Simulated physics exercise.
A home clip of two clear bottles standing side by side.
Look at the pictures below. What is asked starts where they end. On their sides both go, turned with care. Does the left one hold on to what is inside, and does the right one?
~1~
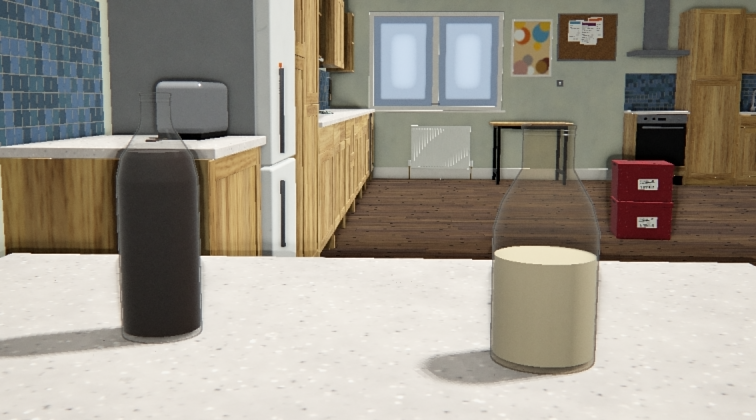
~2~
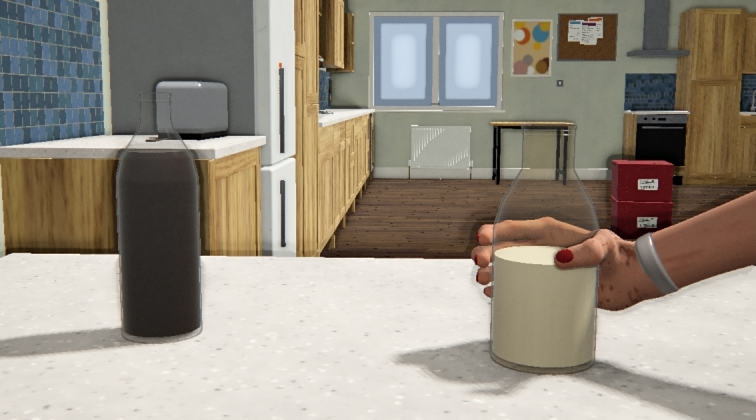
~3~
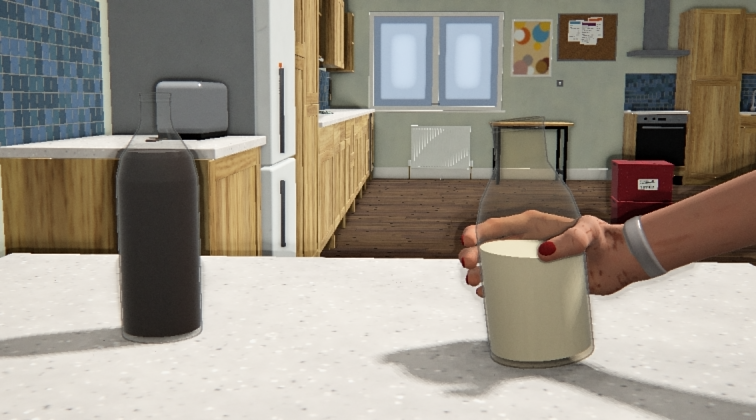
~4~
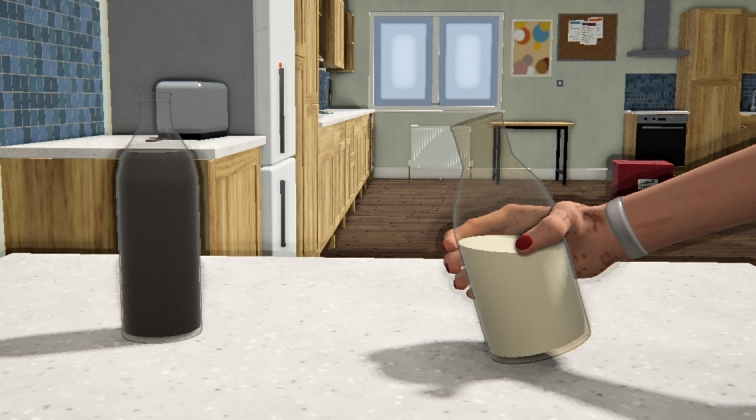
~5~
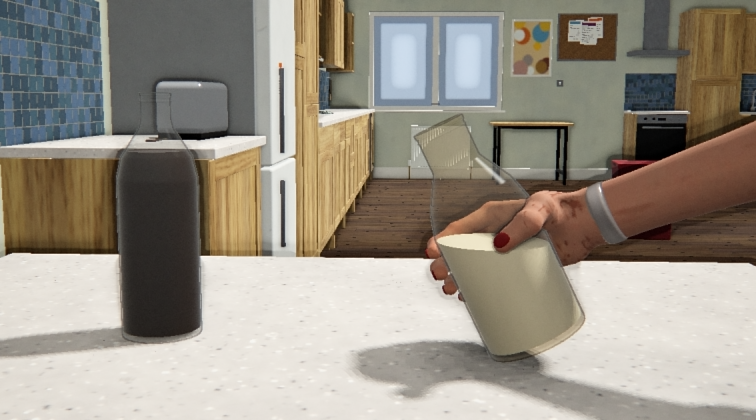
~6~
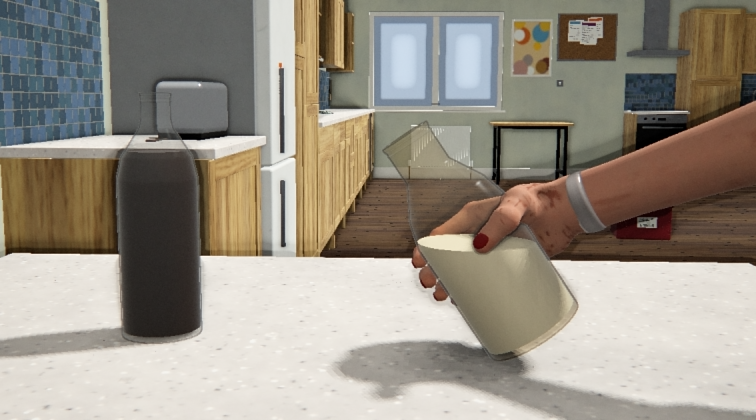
Left: No; right: No.
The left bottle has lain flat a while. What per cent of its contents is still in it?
35 per cent, roughly.
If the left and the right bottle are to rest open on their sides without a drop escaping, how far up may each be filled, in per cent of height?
About 24 per cent and 16 per cent.
Soon after, the right bottle is nearly down; right bottle, nothing comes out.
Later, the right bottle lies flat; right bottle, it is running out of the neck.
In the end, both lie flat; right bottle, it is running out of the neck; left bottle, it is running out of the neck.
